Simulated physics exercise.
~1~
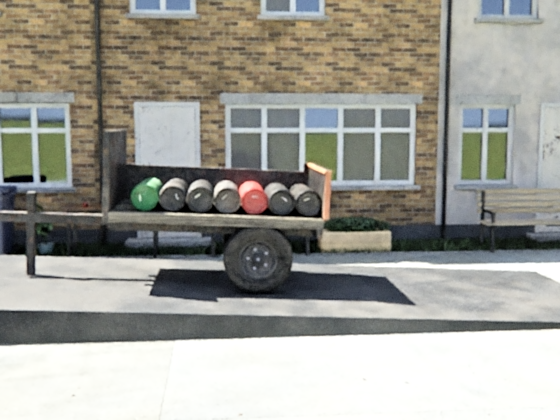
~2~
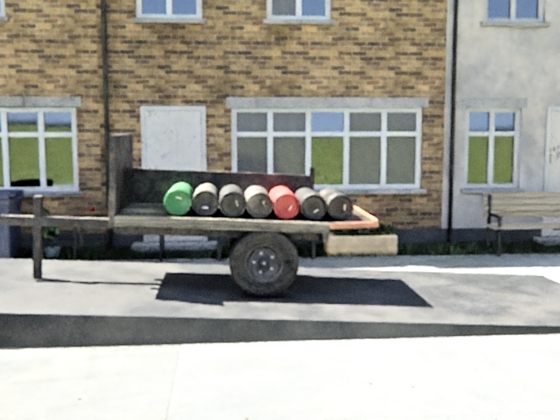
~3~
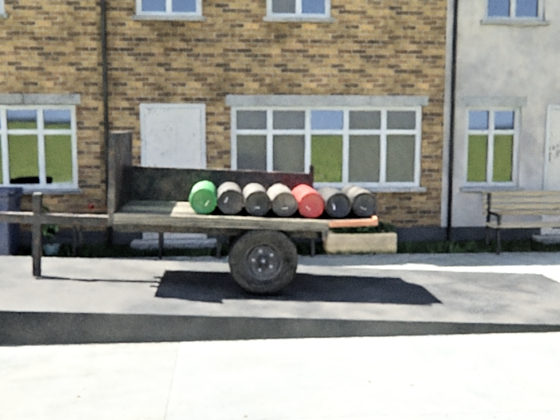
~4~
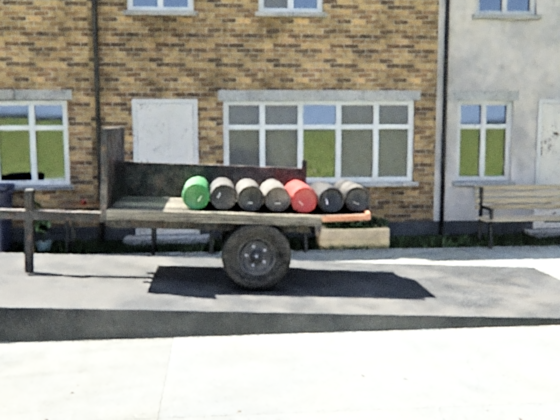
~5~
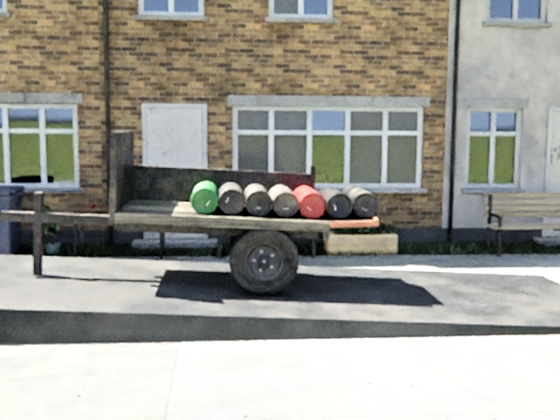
On a paved street in front of a brick house with white-framed windows and a grey house to the right, a slightly swaying view shows a flatbed trailer from the side. Seven cylinders lie in a row on its bed against the upright tailgate at the right, a green one at the left end, a red one third from the right, and the rest dark. The tailgate swings down to the right until it lies nearly flat. The cylinders roll a short way right together, then stop. All remain aboard, the rightmost resting by the lowered gate.
